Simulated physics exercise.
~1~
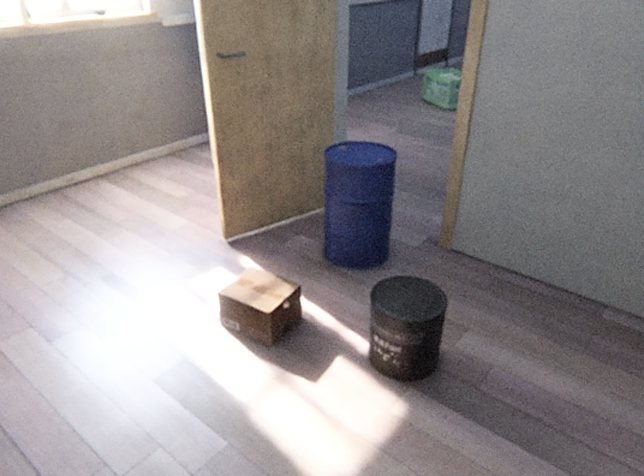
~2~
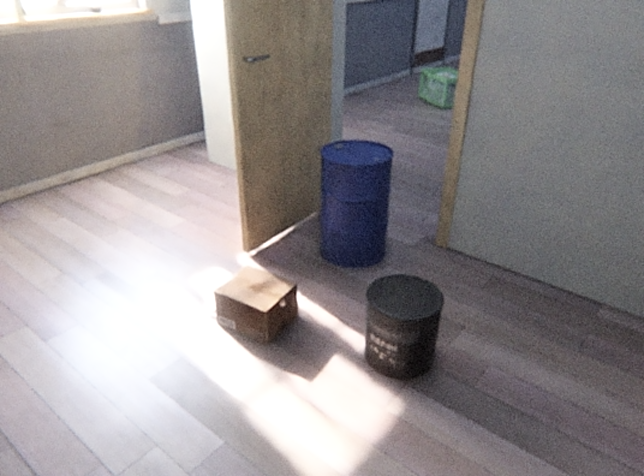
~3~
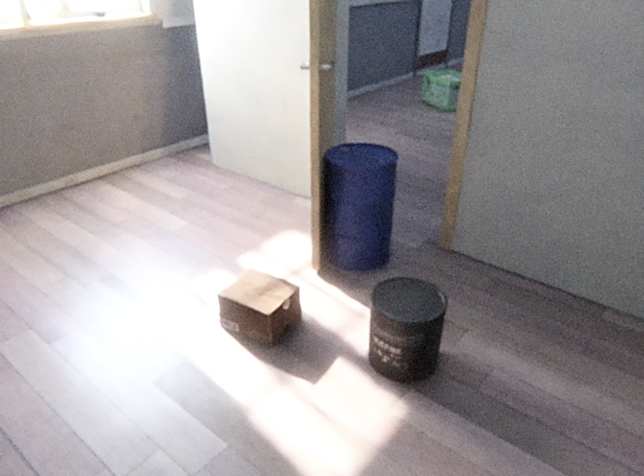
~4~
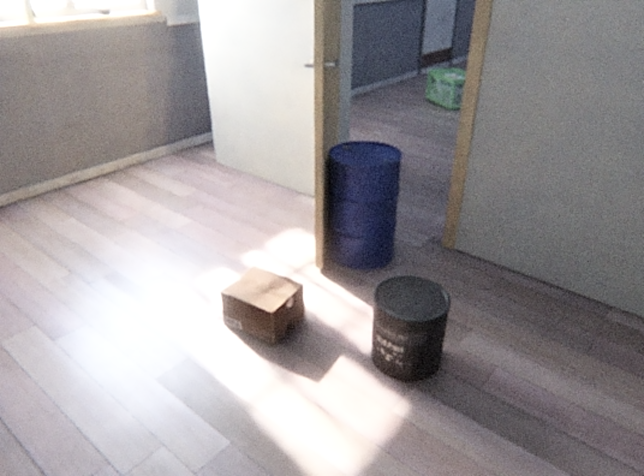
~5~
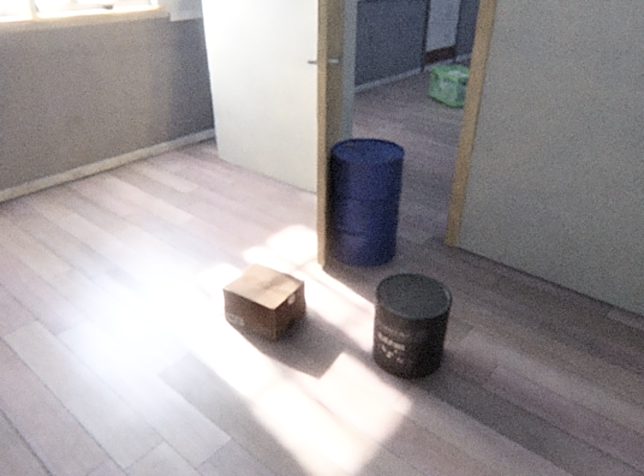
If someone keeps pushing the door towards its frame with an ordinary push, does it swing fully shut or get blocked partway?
It gets blocked partway and cannot be closed as things lie. The blue drum stands in the doorway, in the path of the door.
